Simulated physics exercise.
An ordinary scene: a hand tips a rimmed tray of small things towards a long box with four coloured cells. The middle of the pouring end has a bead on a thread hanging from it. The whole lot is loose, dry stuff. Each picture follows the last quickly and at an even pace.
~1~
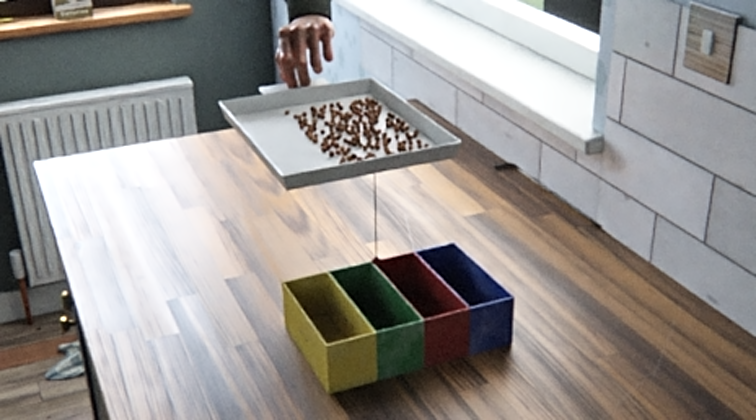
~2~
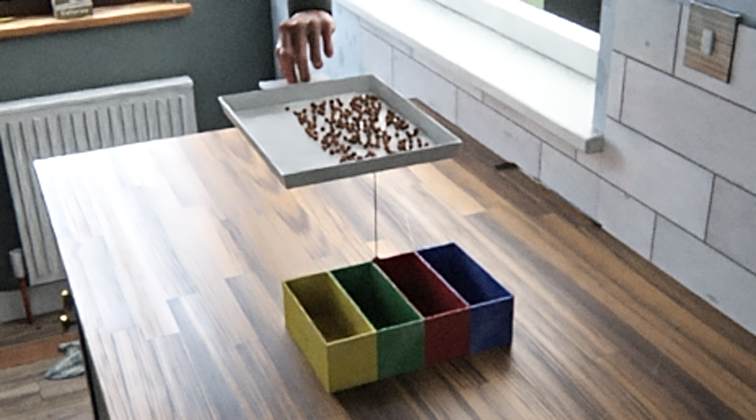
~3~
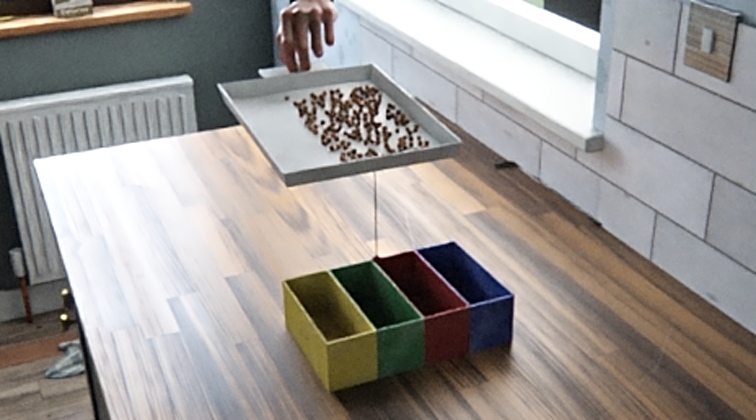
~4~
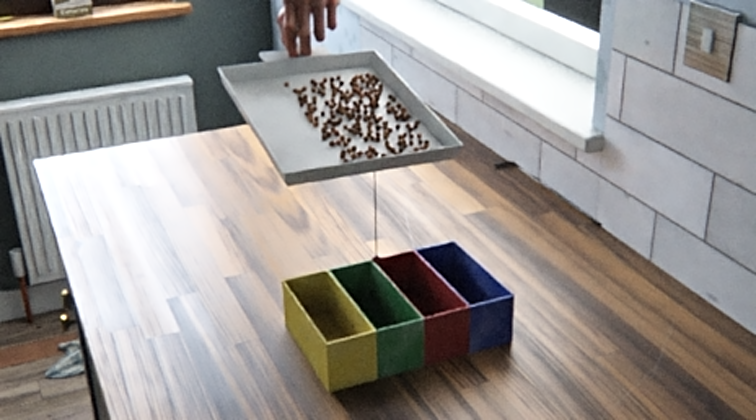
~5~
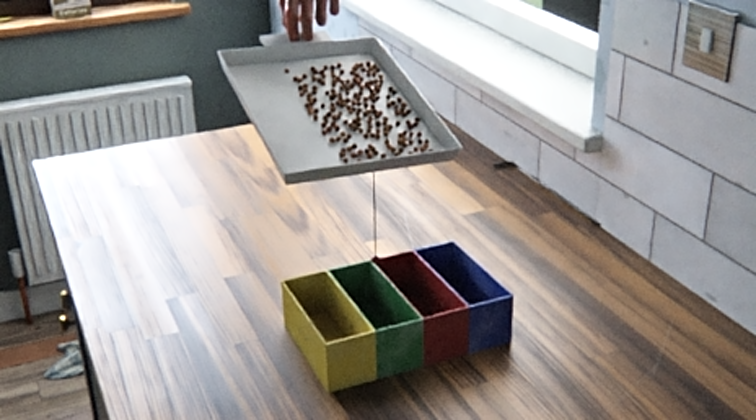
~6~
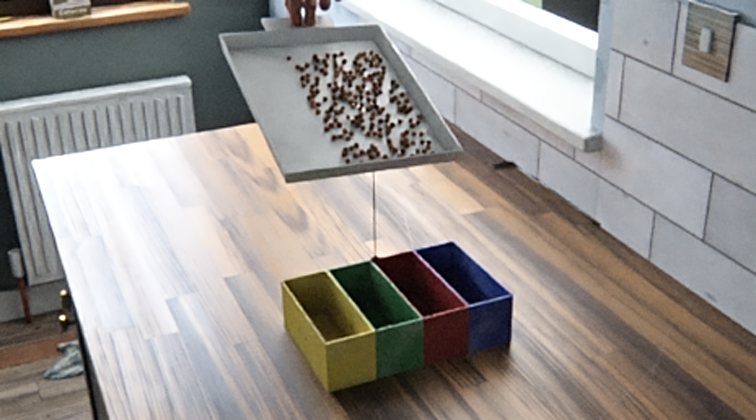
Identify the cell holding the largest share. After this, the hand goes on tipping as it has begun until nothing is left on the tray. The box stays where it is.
Largest share: Blue.
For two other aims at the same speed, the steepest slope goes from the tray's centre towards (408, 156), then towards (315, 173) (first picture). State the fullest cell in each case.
First: The blue one. Second: The yellow cell.
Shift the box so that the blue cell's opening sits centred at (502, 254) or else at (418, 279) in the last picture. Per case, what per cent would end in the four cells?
About 100 and 40 per cent.
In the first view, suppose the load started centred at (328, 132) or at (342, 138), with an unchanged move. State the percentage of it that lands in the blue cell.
Estimate: 40 % first, 40 % second.
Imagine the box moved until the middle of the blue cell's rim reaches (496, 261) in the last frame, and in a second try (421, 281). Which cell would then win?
You'd see the red cell win the first time and the cell in blue win the second.
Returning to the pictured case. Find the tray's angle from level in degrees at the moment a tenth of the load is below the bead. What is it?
A tilt of roughly 80°.
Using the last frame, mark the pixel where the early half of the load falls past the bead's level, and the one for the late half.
At (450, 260) for the first part, then at (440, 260) for the others.
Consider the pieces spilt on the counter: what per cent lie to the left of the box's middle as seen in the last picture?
About 0 %.
Soon, tray tipped steeply; nearly all on the tray; a stray few in the blue cell; a small part falling or outside the box.
A while on, tray tipped past a quarter turn; about two thirds on the tray; a small part in the blue cell; a small part in the red cell; about a quarter falling or outside the box.
Towards the end, tray tipped past a quarter turn; about two thirds in the blue cell; about a quarter in the red cell; a small part in the green cell; a small part falling or outside the box.
Finally, tray tipped past a quarter turn; about two thirds in the blue cell; about a quarter in the red cell; a small part in the green cell; none in the yellow cell; a small part outside the box.
